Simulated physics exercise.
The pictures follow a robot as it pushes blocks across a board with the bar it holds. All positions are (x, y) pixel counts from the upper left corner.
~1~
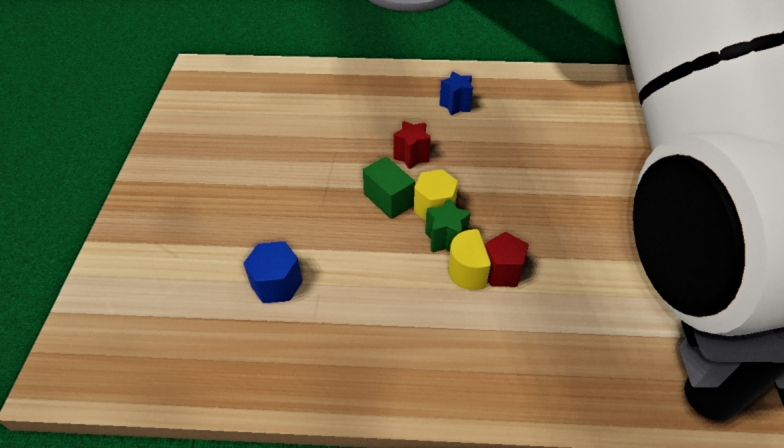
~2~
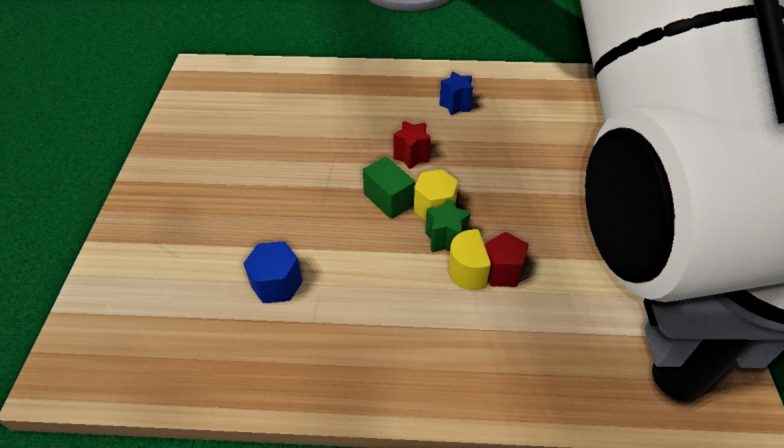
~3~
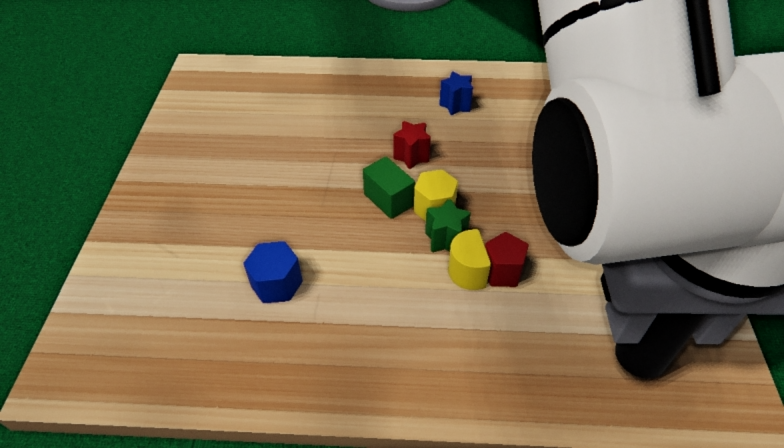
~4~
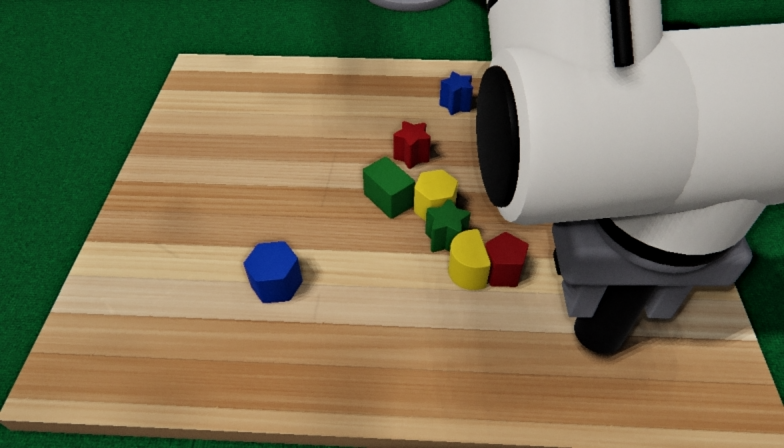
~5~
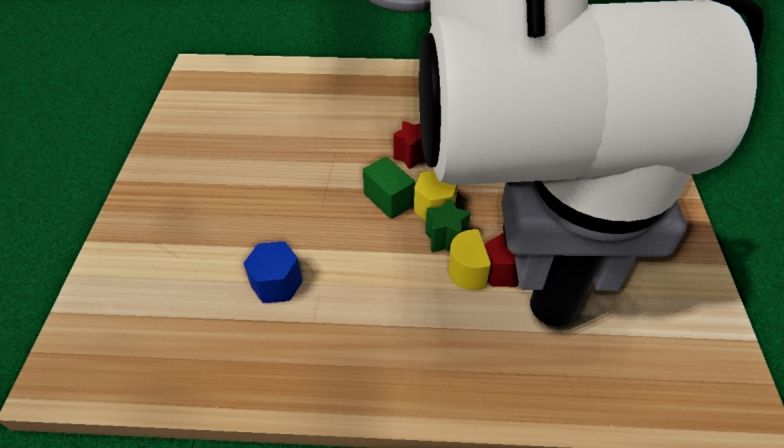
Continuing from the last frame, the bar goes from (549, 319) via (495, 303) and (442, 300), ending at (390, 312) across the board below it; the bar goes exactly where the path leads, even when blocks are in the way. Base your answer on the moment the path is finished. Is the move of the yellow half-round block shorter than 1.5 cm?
No
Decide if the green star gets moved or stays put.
It will be nudged away from its spot.
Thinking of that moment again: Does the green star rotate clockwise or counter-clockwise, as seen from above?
Watching from overhead, you'd notice the green star rotating clockwise.
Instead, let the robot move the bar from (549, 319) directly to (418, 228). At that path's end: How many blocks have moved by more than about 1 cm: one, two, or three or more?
My prediction: No fewer than three blocks.
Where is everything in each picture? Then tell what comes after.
The first frame shows lower end of the bar at (711, 396), tops of blocks, yellow hexagonal block at (437, 184), green star at (448, 215), yellow half-round block at (470, 248), red pentagonal block at (508, 249).
The second frame shows bar at (678, 377), blocks as before.
The third frame shows bar at (640, 356), blocks as before.
The fourth frame shows bar at (598, 332), blocks as before.
The fifth frame shows bar at (553, 307), yellow hexagonal block at (437, 184), green star at (448, 215), yellow half-round block at (470, 248), red pentagonal block at (508, 249).
On the path given first. One third of the way, bar at (497, 290); yellow half-round block at (467, 246).
Two thirds of the way, bar at (441, 288); yellow hexagonal block at (436, 178); green star at (440, 205), turned 20° clockwise; yellow half-round block at (436, 239), turned 50° clockwise.
At the end, bar at (390, 300); yellow hexagonal block at (436, 178); green star at (440, 205), turned 20° clockwise; yellow half-round block at (436, 239), turned 50° clockwise; red pentagonal block not moved.
